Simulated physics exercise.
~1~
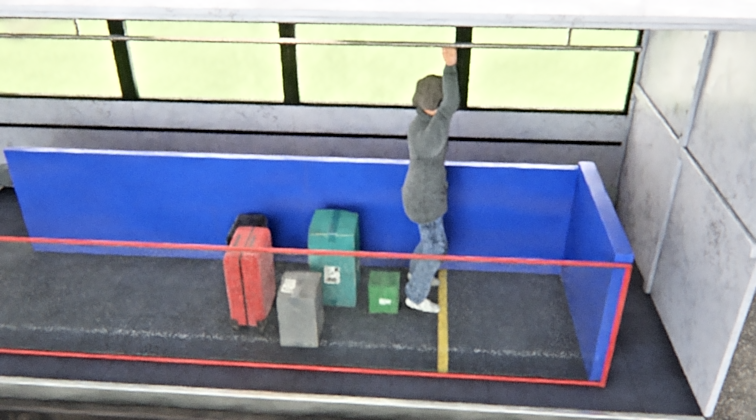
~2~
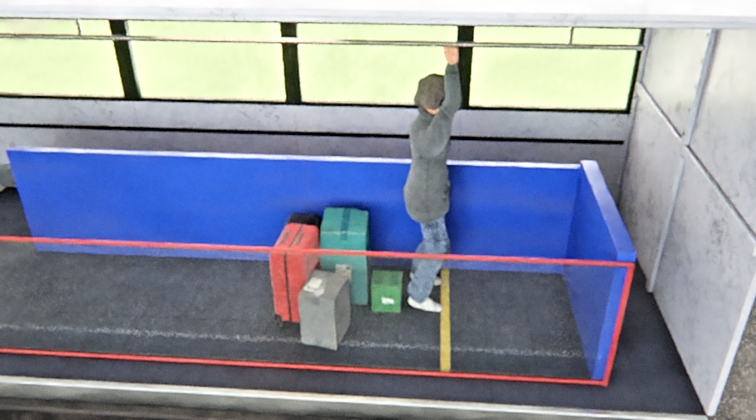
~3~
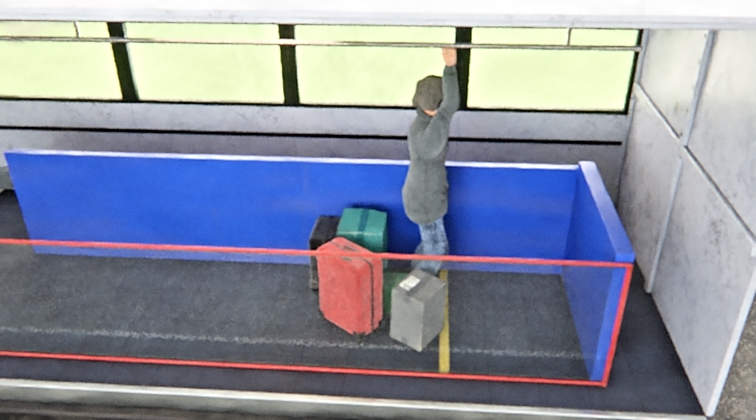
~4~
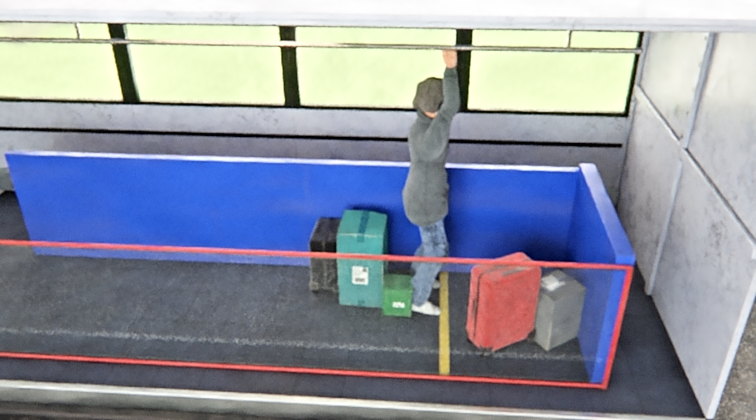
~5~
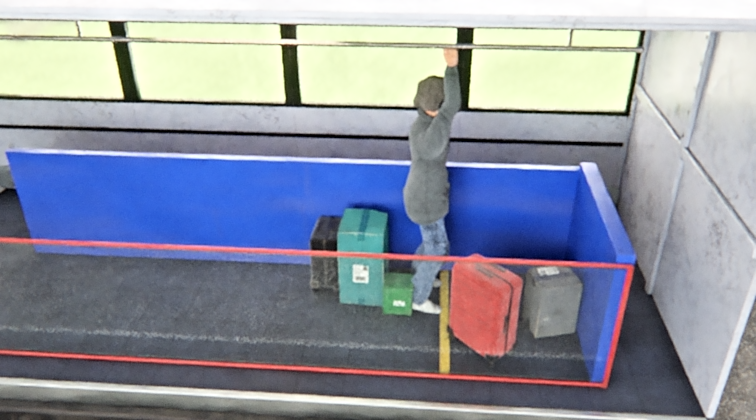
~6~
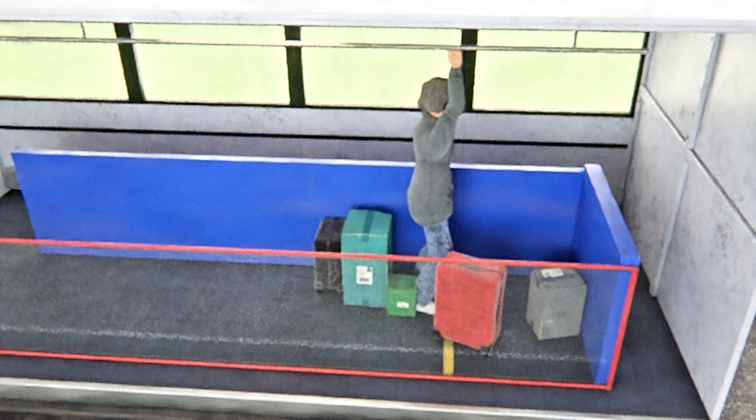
A passenger in a dark coat and cap stands braced with one raised hand on a rail in a blue-walled, red-edged bus luggage bay, seen from above and to one side. Left of a yellow floor line stand a red wheeled case, a small black case, a tall teal bag, a grey pack and a green tub. The luggage slides right, the red case and grey pack moving in front of the rest and crossing the line. The black, teal and green pieces settle short of it. The red case then drifts back left, ending upright at the line's right side, with the grey pack beyond.
